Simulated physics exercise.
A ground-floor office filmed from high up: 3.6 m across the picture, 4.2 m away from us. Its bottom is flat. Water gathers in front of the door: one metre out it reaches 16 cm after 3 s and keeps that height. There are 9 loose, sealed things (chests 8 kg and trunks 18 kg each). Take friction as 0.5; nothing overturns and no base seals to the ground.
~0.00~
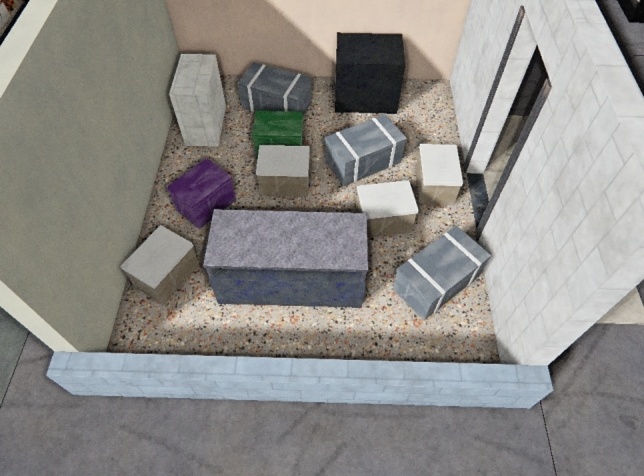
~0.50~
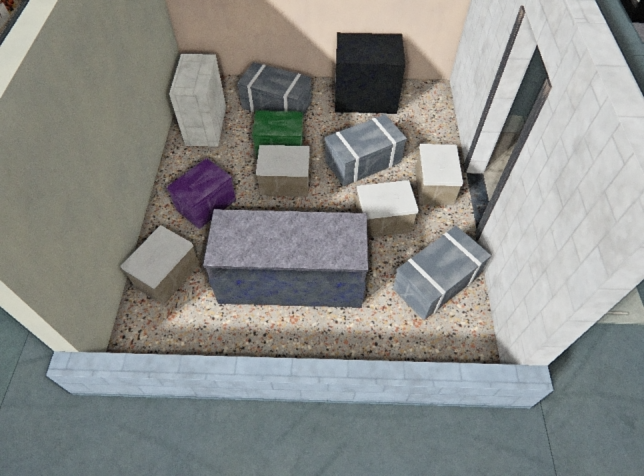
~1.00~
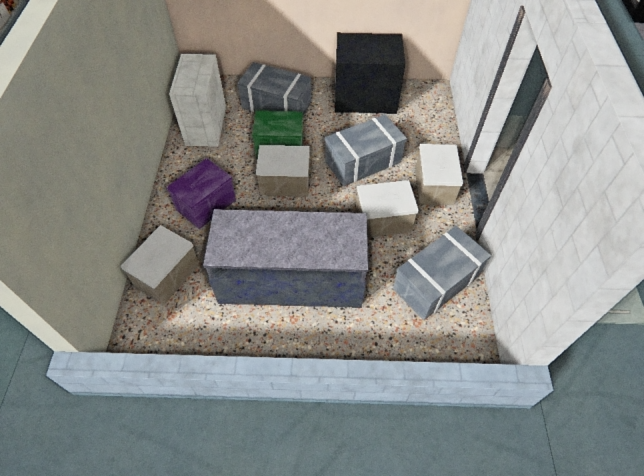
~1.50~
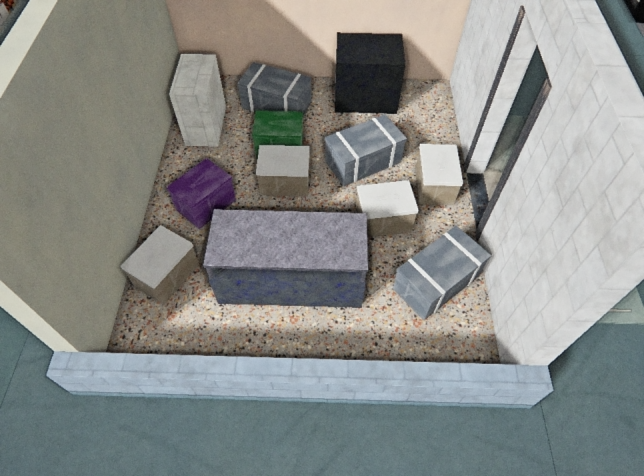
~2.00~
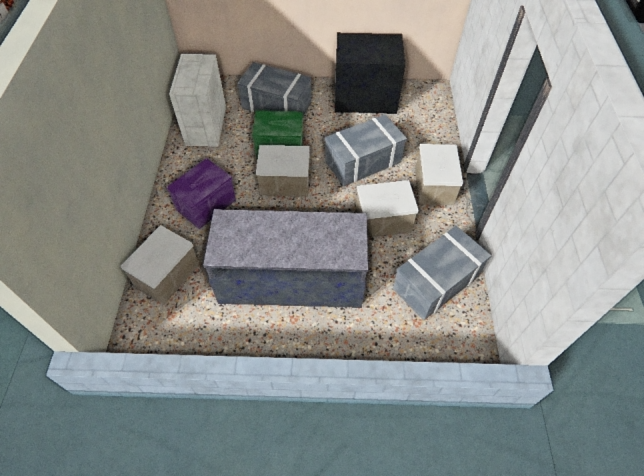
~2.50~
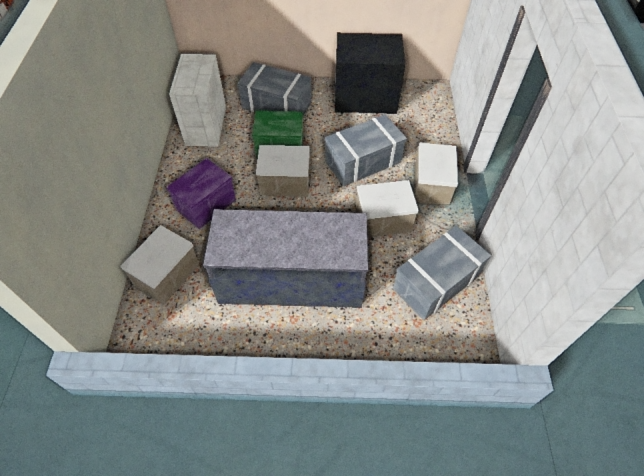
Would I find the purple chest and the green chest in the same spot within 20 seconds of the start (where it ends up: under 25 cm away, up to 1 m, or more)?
Purple chest is nudged along, green chest is nudged along.
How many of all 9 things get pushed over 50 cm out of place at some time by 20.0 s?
That makes 9.
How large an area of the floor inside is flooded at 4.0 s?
About 3.5 m2.
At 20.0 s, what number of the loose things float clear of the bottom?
9 of them.
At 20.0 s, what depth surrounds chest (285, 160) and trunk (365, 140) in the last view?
About 11 and 11 cm.
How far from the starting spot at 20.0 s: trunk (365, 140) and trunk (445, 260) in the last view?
In turn: 80 cm, 200 cm.
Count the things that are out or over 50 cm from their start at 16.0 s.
I count 9.
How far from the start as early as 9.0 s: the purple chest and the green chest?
About 80 and 60 cm.
After 4.0 s the purple chest is near (199, 182), 0.0 m from its start, aground; the green chest is near (278, 123), 0.0 m from its start, aground; 1 afloat.
After 9.0 s the purple chest is near (168, 135), 0.8 m from its start, afloat; the green chest is near (248, 97), 0.6 m from its start, afloat; 7 afloat.
After 16.0 s the purple chest is near (167, 133), 0.8 m from its start, afloat; the green chest is near (257, 74), 0.8 m from its start, afloat; 9 afloat.
After 20.0 s the purple chest is near (152, 187), 0.5 m from its start, afloat; the green chest is near (261, 76), 0.7 m from its start, afloat; 9 afloat.
